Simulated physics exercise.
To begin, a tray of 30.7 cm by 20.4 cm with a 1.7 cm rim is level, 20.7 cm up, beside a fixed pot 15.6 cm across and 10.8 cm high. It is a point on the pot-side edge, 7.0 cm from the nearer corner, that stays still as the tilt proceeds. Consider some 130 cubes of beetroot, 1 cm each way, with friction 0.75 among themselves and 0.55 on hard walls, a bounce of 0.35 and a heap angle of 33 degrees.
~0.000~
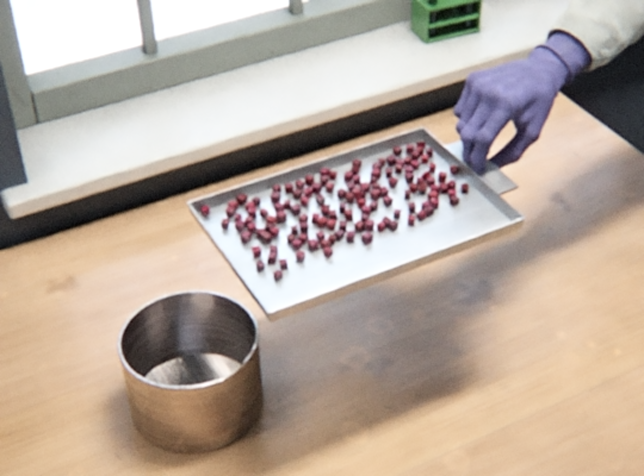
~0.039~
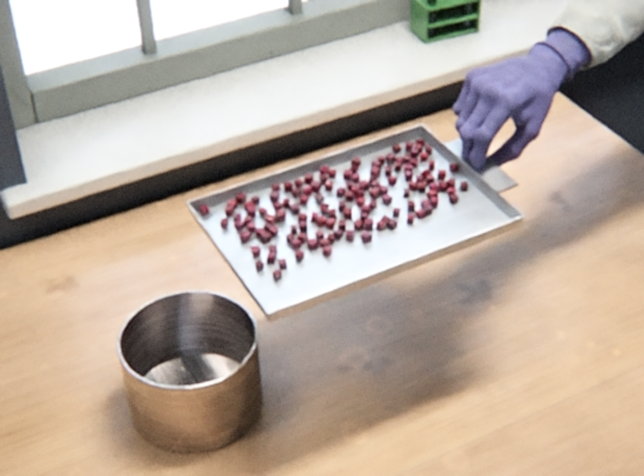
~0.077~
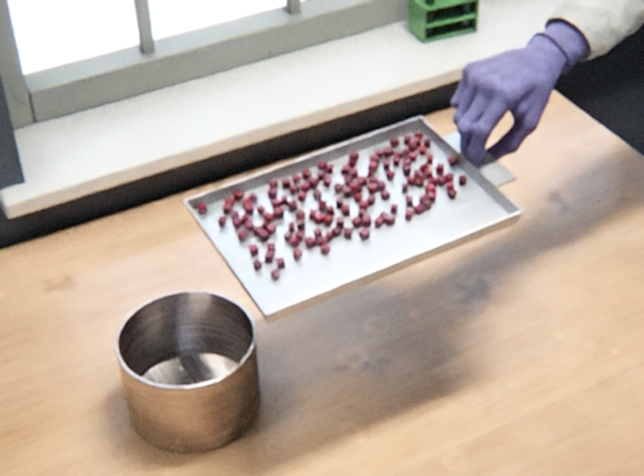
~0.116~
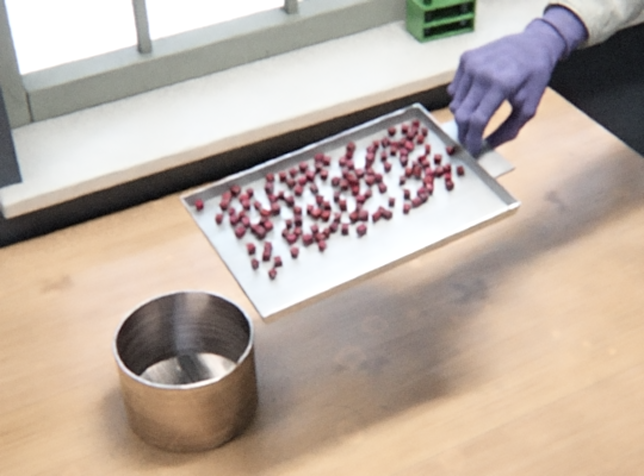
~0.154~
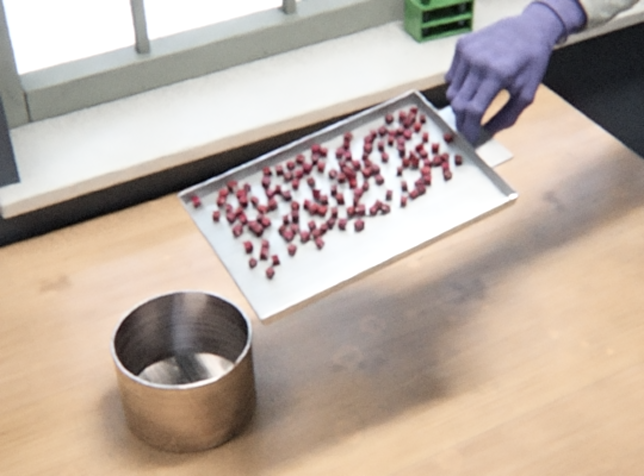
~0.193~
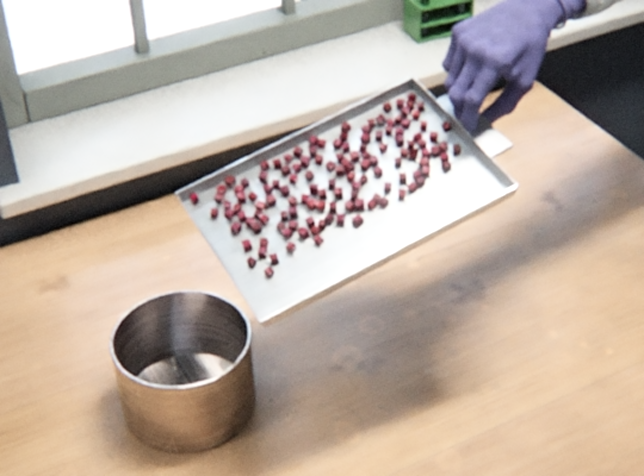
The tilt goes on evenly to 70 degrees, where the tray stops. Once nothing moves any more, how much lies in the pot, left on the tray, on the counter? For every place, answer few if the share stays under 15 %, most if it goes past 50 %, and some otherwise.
Shares - pot: Few; tray: Some; counter: Most.
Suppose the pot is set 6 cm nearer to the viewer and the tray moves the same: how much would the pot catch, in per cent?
About 30 %.
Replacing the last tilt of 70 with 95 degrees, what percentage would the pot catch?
Roughly 5 %.
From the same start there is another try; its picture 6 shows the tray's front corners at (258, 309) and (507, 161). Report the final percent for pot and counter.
Pot: 50, counter: 25.
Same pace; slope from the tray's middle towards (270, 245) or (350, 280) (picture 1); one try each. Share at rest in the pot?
Near 50 and 0 percent, in that order.
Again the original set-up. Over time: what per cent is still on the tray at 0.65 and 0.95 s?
I'd say roughly 100, then roughly 30.
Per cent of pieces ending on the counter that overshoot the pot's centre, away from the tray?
80 %.
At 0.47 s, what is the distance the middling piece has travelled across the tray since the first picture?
1 cm.
Then, at 0.47 s, tilt 42 degrees; the tray holds 100 %, the pot 0 %.
After 0.65 s, tilt 60 degrees; the tray holds 100 %, the pot 0 %.
After 0.95 s, tilt 70 degrees; the tray holds 30 %, the pot 0 %.
In the end, at 2.1 s, pot 0 %, tray 25 %, counter 70 %.
